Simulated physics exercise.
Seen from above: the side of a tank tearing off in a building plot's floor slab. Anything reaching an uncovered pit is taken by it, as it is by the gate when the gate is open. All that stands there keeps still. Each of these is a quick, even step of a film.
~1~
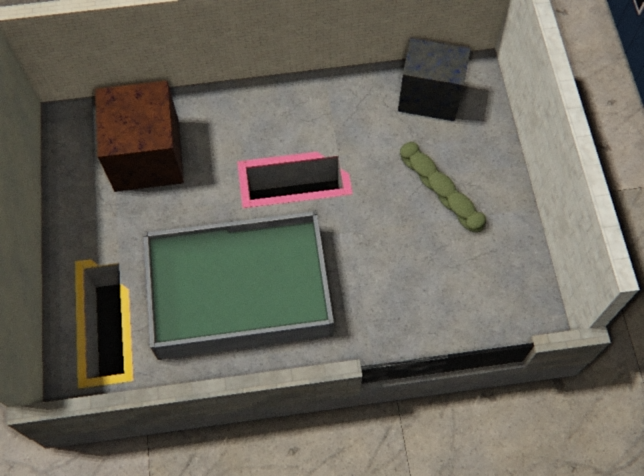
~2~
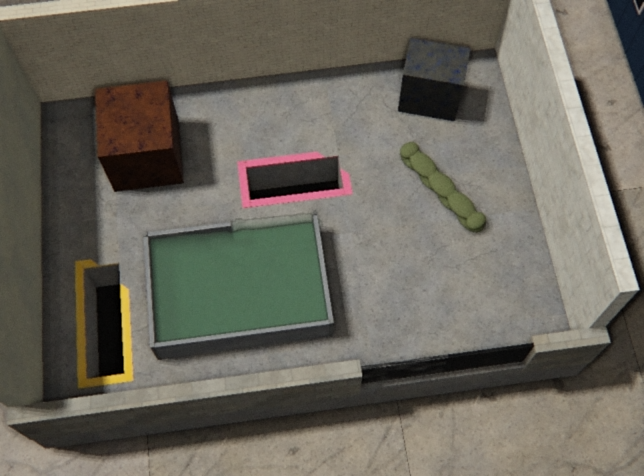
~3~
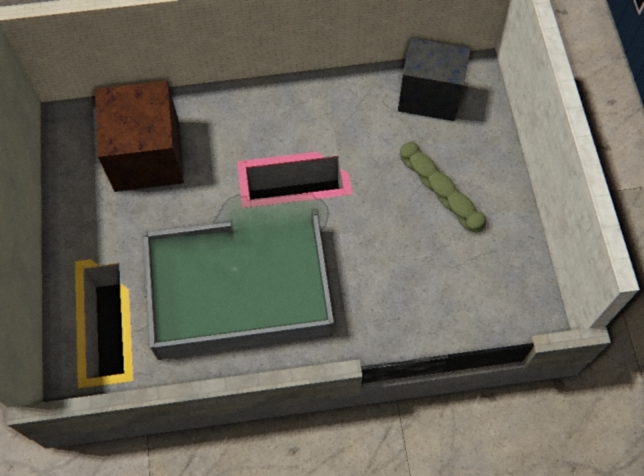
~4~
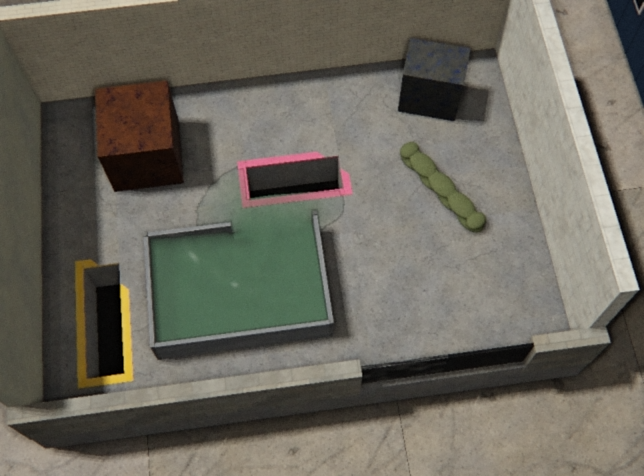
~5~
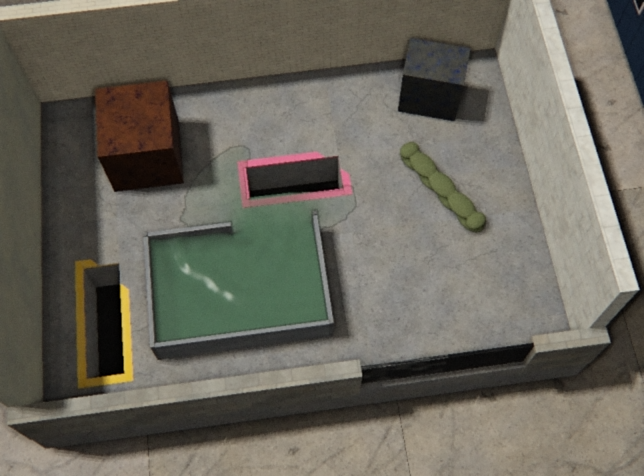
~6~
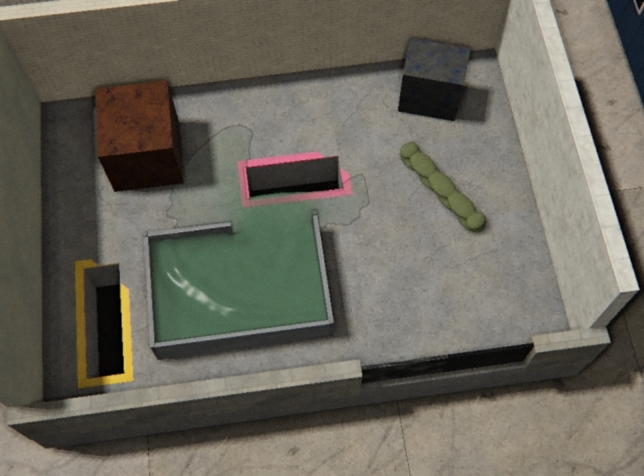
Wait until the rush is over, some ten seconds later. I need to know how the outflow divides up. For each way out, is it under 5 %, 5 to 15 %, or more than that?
I'd say the gate drains very little - not reaching five per cent. I'd say the pink pit drains a lot - upwards of fifteen per cent. I'd say the yellow pit drains very little - not reaching five per cent.
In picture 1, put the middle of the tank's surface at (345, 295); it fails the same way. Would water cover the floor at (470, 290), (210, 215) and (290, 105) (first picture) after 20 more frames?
Well, first one got wet, second one stays dry, third one got wet.
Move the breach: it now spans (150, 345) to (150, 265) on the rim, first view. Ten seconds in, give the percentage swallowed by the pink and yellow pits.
Pink about 0 %, yellow about 85 %.
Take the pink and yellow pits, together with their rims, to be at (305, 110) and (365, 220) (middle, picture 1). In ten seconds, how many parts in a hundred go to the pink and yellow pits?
Log, per cent - pink: 45, yellow: 8.
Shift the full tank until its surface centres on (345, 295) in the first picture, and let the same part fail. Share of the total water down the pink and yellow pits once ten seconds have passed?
I'd say pink gets 25 % and yellow gets 4 %.
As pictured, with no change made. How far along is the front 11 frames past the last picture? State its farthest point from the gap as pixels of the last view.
Close to (128, 95), I think.
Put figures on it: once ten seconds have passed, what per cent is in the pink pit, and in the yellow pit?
About 70 percent for the first and about 0 percent for the second.
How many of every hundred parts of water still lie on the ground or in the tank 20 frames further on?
54 % or so.
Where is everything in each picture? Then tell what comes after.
The first frame shows the tank at (237, 279) is whole and still.
In the second frame, water pours out on the tank's far side and has run to a hidden place.
In the third frame, water pours out on the tank's far side and has run to (228, 209).
In the fourth frame, the front is at (235, 174), out from the gap on the tank's far side.
In the fifth frame, water pours out on the tank's far side and has run to (230, 155).
In the sixth frame, water pours out on the tank's far side and has run to (224, 136).
A moment on, water covers 10 % of the floor; the gate 0 %, the pink pit 18 %, the yellow pit 0 %.
Next, water covers 10 % of the floor; the gate 0 %, the pink pit 31 %, the yellow pit 0 %.
Then, water covers 20 % of the floor; the gate 0 %, the pink pit 46 %, the yellow pit 0 %.
Later, water covers 25 % of the floor; the gate 0 %, the pink pit 60 %, the yellow pit 0 %.
In the end, water covers 30 % of the floor; the gate 0 %, the pink pit 71 %, the yellow pit 1 %.
